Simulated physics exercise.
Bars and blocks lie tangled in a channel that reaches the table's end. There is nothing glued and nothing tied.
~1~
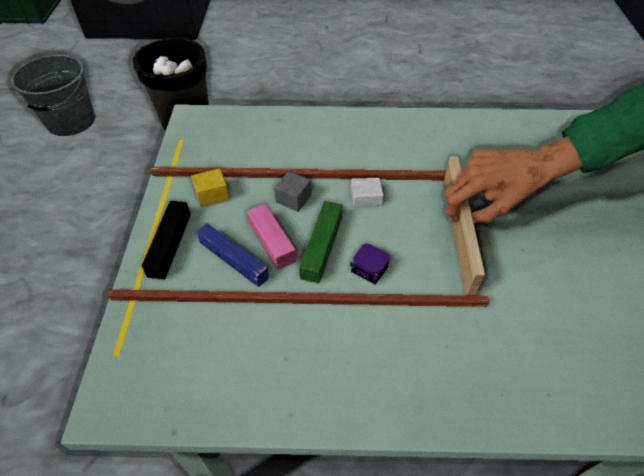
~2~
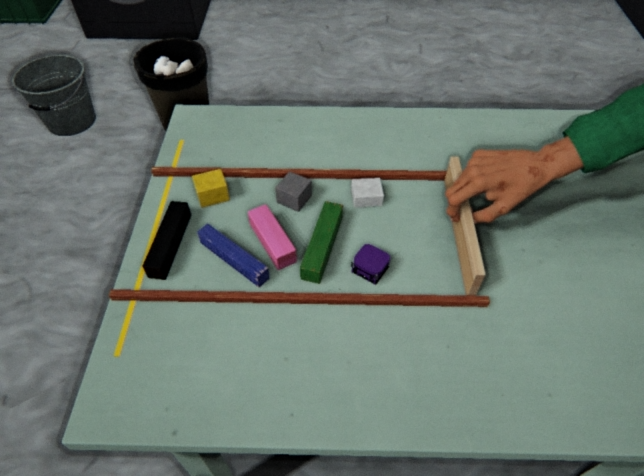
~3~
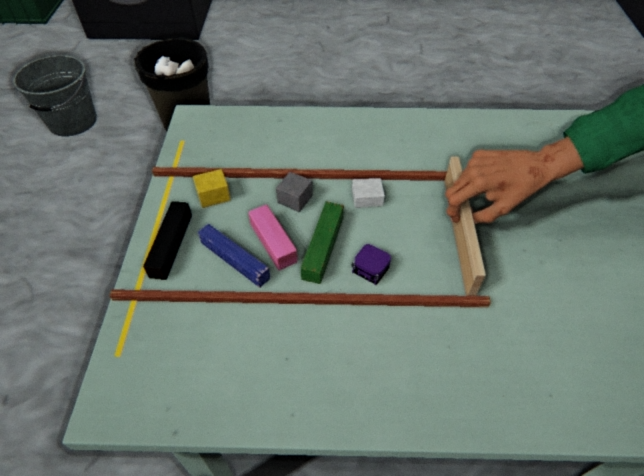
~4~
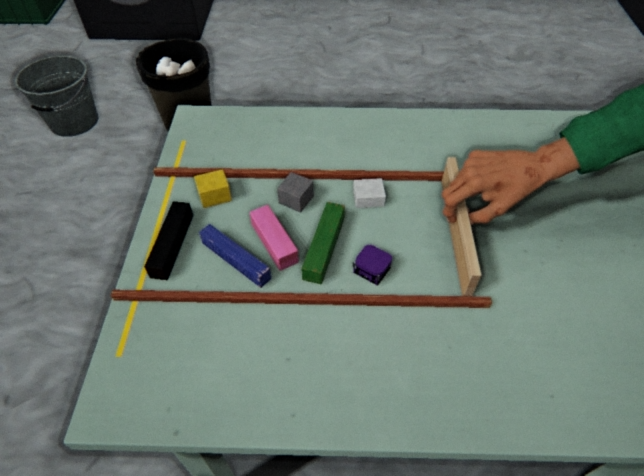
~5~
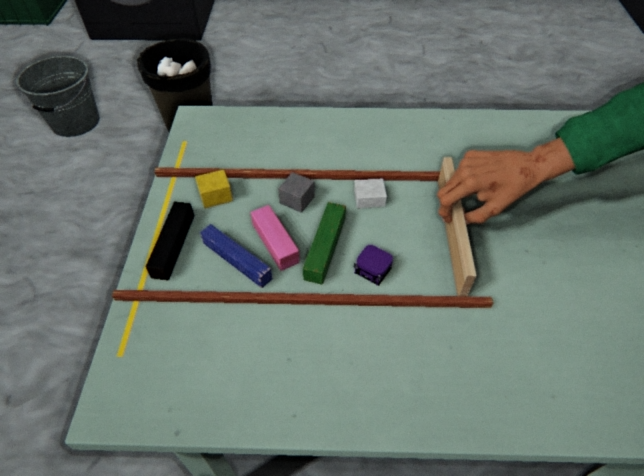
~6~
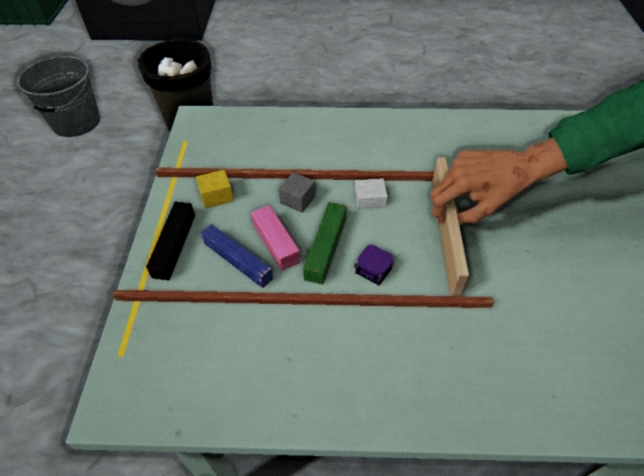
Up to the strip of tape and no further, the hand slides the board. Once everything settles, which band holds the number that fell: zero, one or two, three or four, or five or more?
It is in the band five or more.
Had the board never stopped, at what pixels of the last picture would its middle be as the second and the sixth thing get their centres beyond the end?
It sits near (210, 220), and then near (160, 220).
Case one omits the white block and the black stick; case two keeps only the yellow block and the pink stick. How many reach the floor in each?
Tally of falls: 4 for the first try, 4 for the second.
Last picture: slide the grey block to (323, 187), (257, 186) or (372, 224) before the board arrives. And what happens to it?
The grey block goes over; falls; remains up.
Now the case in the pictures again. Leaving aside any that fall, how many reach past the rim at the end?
Things overhanging at the end: 2.
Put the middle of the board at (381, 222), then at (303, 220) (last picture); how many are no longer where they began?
By the first moment it's 2, by the second it's 6.
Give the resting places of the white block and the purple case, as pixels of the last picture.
In the last picture they sit at about (154, 186) and about (128, 270).
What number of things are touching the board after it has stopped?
Contact count: 2.
Soon after, none off yet; black stick at rest near (172, 240); yellow block at rest near (215, 189); blue bar at rest near (236, 255).
After that, none off yet; black stick moving near (167, 239); yellow block moving near (207, 188); blue bar displaced a little near (204, 257).
And then, one off so far; black stick on its side near (114, 274); yellow block tilting a little near (141, 183); blue bar displaced about its own width near (130, 253).
In the end, the number that fall off is five or more; gone, green bar, grey block, pink stick, blue bar, yellow block and black stick.
